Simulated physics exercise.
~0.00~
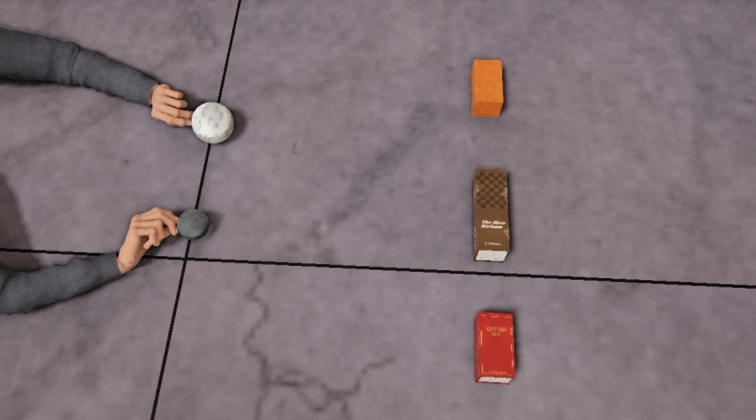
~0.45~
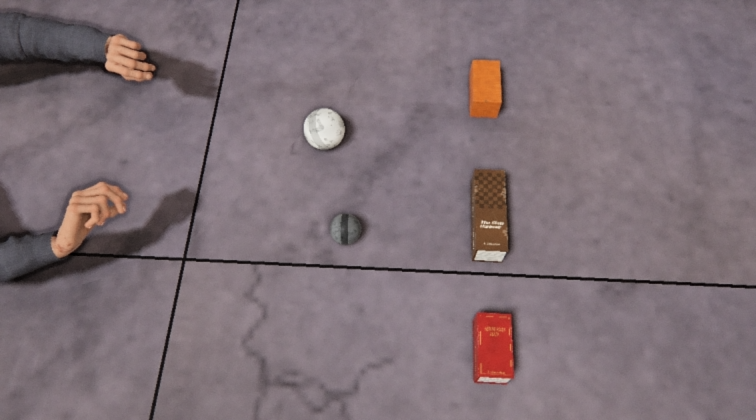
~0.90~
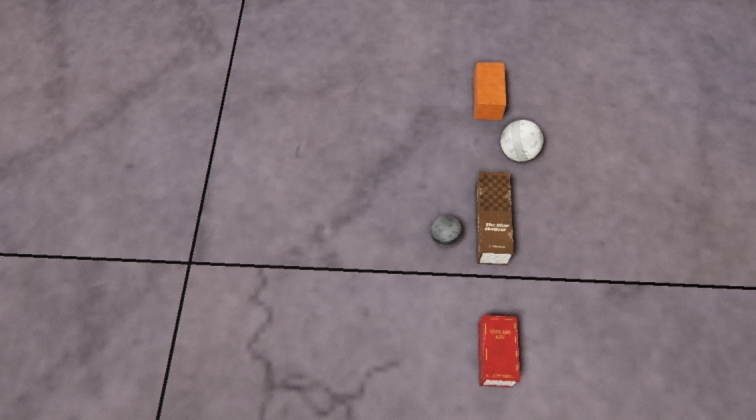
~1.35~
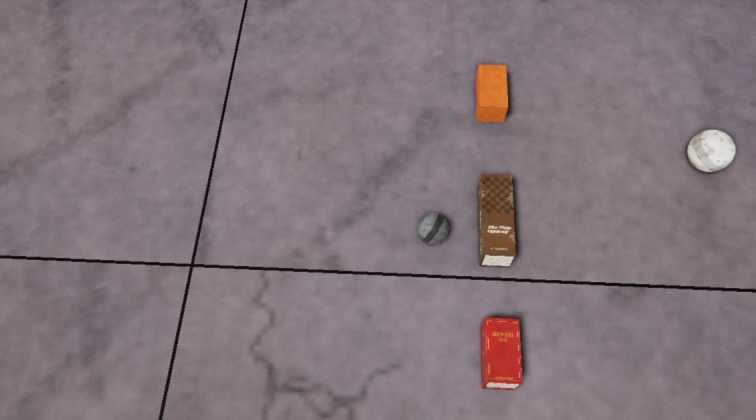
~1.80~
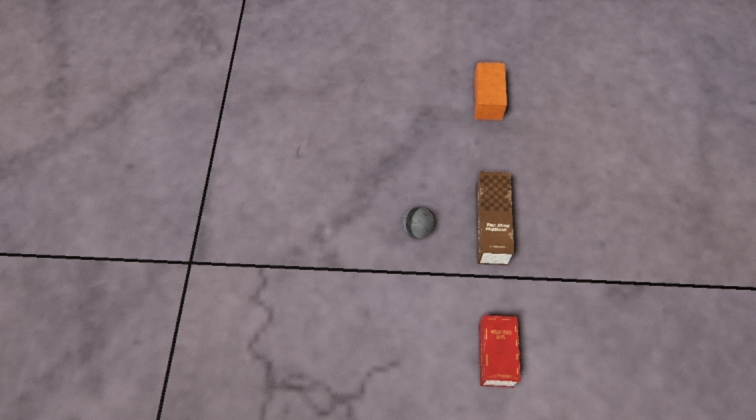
A white ball and a smaller grey ball were rolled rightward by two hands; the white one slipped between the orange block and the brown book and rolled out of sight, while the grey one stopped short at the brown book and drifted back left.
